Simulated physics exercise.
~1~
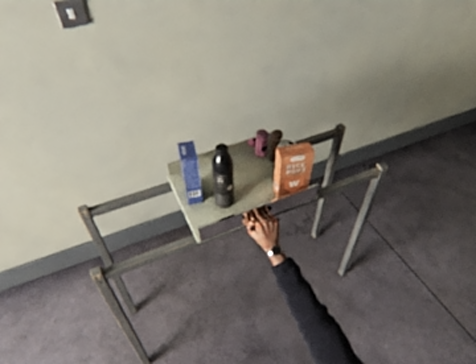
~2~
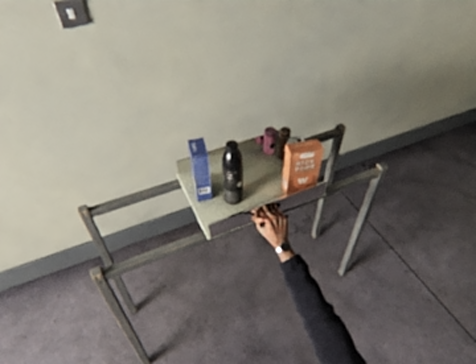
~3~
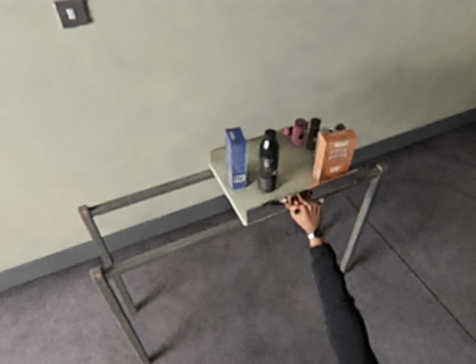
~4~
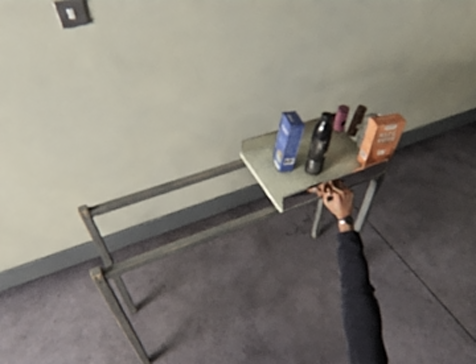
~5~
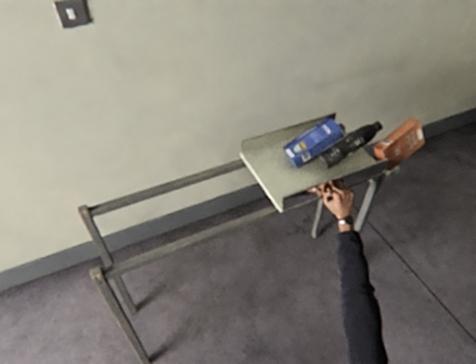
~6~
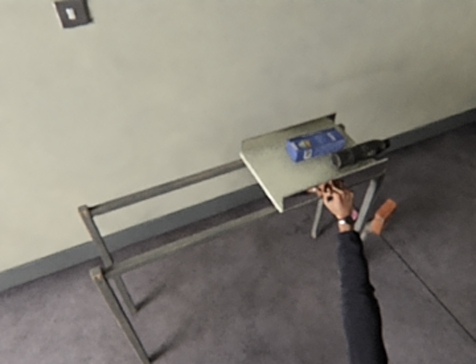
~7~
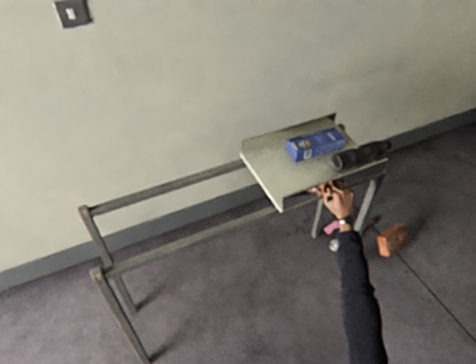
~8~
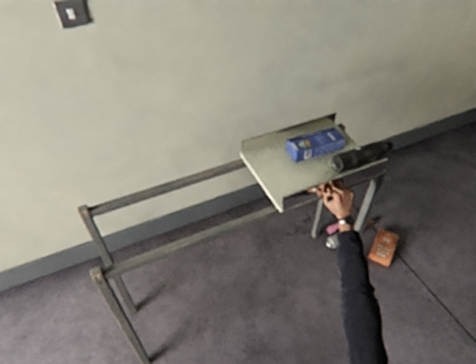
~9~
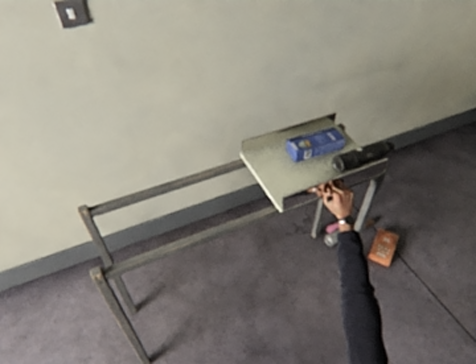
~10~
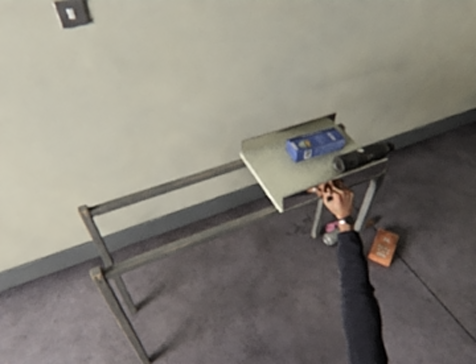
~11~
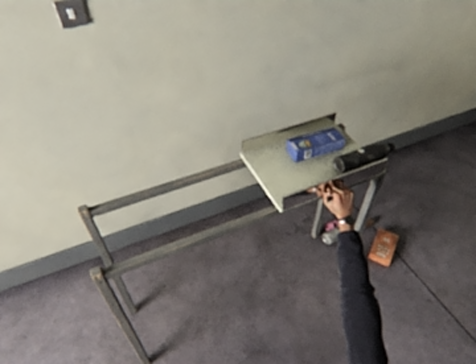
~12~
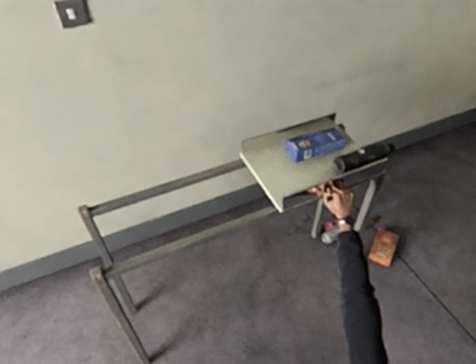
The clip shows a hand pulling a tray of upright items rightward along a metal rack until it stops abruptly and they topple. The blue packet and black bottle end lying on the tray, while the orange packet, both shakers and the white can fall off.
